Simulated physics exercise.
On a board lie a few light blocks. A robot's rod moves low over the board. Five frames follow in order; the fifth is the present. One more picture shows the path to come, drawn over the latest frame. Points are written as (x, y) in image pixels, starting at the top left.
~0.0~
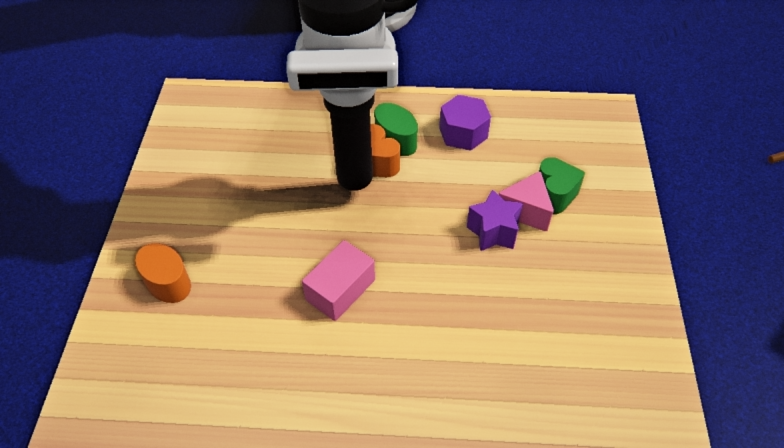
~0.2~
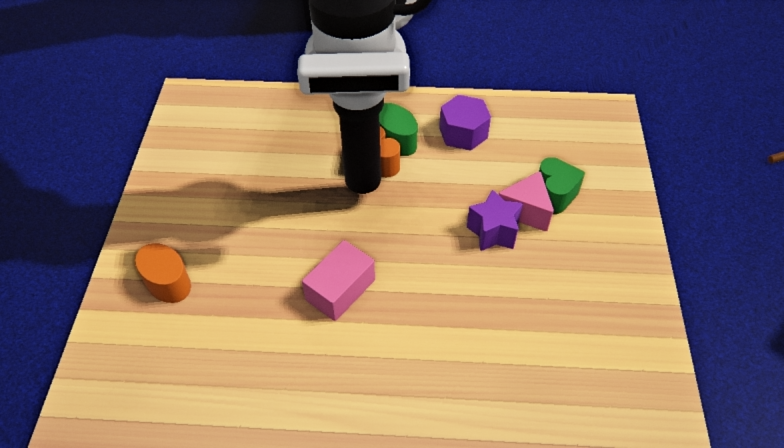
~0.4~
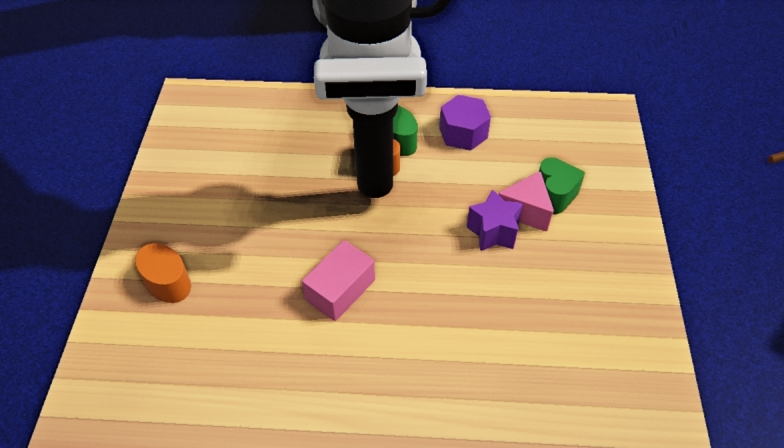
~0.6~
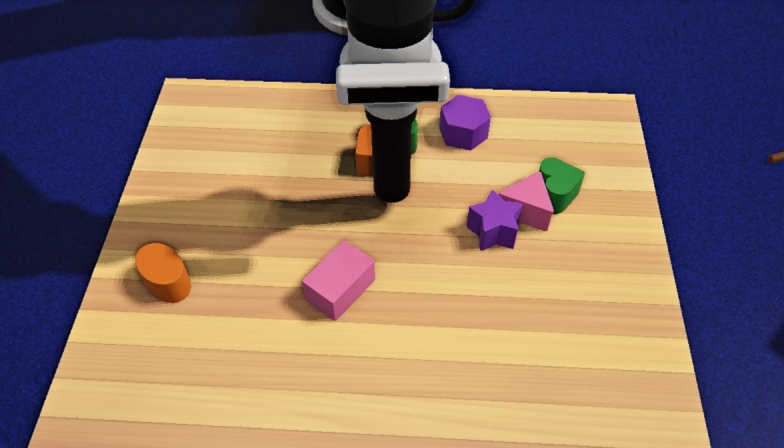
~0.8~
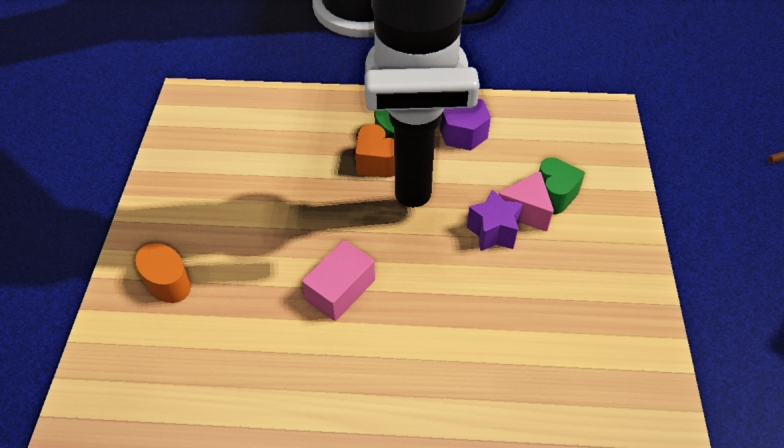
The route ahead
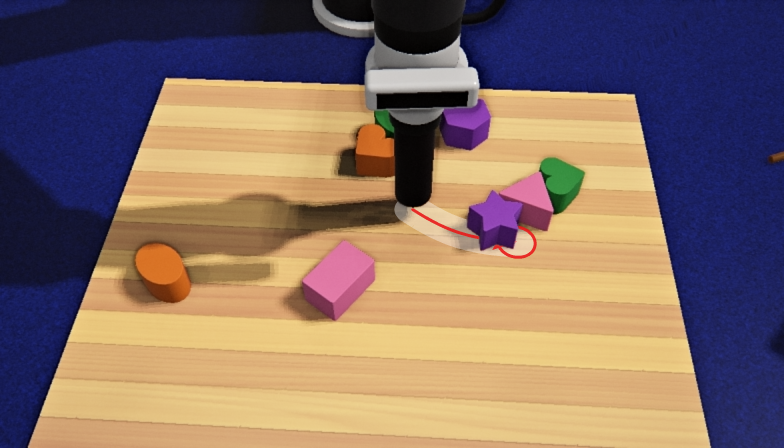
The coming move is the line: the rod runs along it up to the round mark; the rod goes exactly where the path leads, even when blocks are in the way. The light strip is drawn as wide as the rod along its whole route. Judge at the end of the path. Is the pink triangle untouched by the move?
The answer is no.
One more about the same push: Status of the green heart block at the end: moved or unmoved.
The answer is that it is displaced.
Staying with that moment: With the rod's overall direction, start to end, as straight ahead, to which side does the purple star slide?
Slides left.
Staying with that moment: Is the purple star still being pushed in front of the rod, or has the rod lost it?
My guess is it keeps its place ahead of the rod.
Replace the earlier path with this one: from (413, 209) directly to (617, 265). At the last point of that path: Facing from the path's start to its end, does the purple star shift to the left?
Going by the path, no.
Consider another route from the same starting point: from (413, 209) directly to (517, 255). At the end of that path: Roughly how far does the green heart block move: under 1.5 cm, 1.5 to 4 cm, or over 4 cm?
The block winds up within 1.5 cm of where it is now.
The line goes from (413, 209) via (443, 226) and (479, 238), ending at (516, 242).
What follows on the original path. One third of the way, rod at (446, 213); nothing pushed yet.
Two thirds of the way, rod at (483, 224); purple star at (530, 217); pink triangle at (537, 187); green heart block at (567, 173).
At the end, rod at (520, 228); orange heart block unmoved; purple star at (568, 220); pink triangle at (543, 184), turned 15° anticlockwise; green heart block at (572, 171).
